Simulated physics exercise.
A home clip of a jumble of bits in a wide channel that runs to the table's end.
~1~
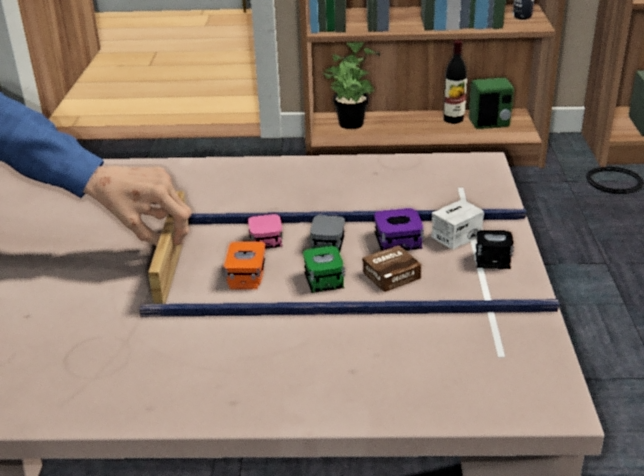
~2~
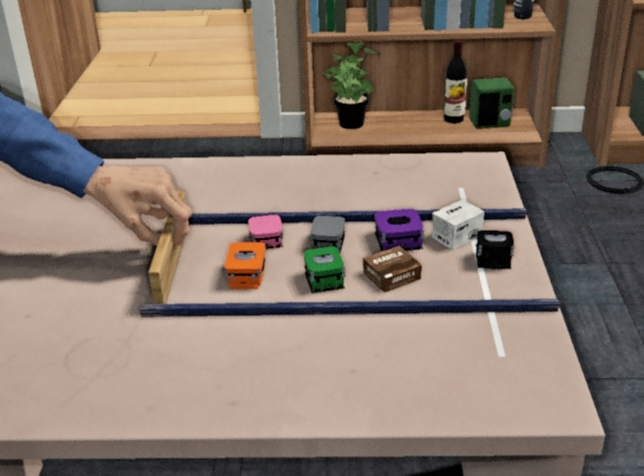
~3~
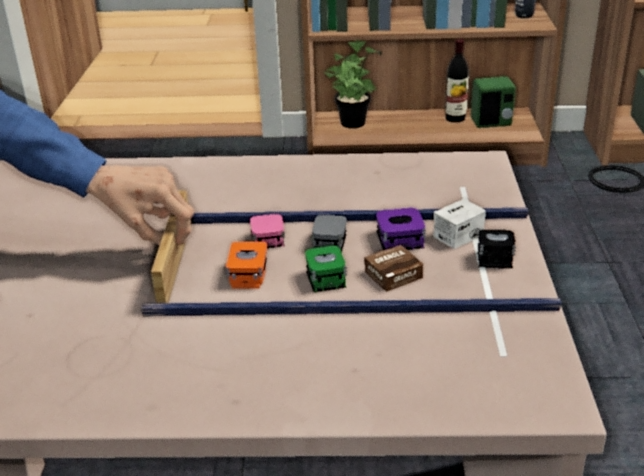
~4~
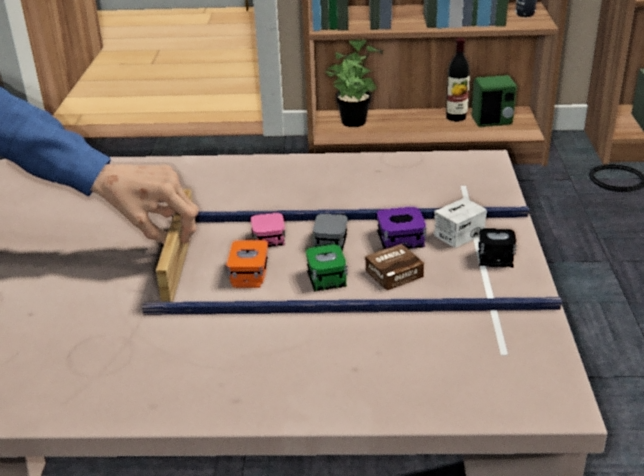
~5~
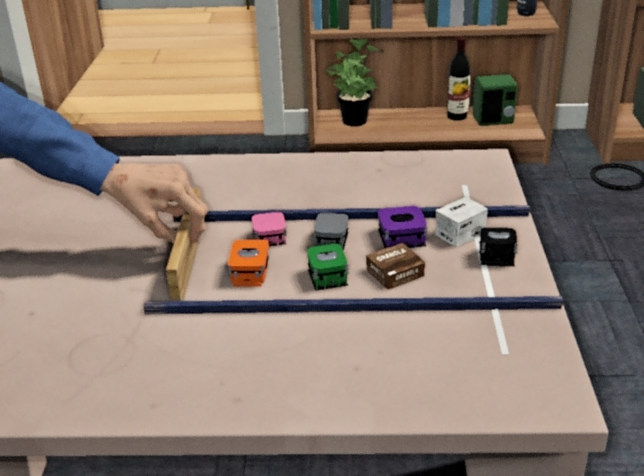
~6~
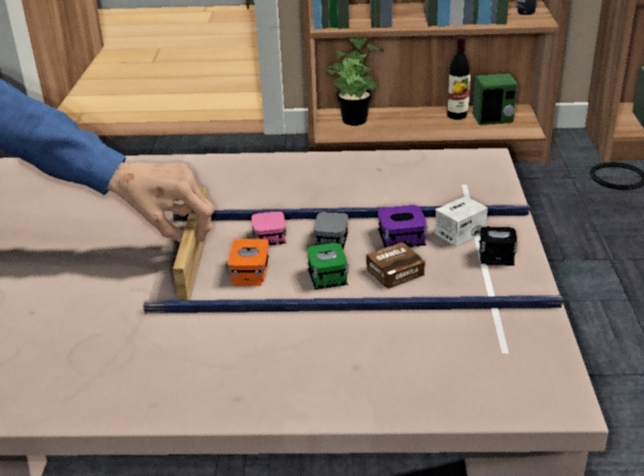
A hand in a blue sleeve holds a wooden board upright at the left end of a channel between two dark rails, then slides it slightly to the right. The small coloured cases and boxes ahead of it stay where they are, with a gap still between them and the board.
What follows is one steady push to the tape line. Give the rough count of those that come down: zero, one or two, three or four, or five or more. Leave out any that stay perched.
Outcome: The number that fall off is three or four.
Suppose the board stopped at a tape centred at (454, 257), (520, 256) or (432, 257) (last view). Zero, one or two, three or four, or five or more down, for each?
One after another: Either one or two; five or more; just one or two.
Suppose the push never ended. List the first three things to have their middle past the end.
They are the white box, the brown box, the purple case.
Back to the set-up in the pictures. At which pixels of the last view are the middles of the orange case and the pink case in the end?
About (502, 258), and the other about (492, 227).
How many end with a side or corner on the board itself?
It touches 2.
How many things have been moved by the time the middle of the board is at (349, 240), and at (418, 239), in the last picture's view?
7 and 7.
Soon after, none off yet; black case at rest near (498, 245); white box at rest near (461, 221); purple case at rest near (402, 227).
After that, none off yet; black case at rest near (498, 245); white box displaced about its own width near (522, 219); purple case displaced well along near (475, 227).
In the end, the number that fall off is three or four; gone, brown box, purple case and white box.
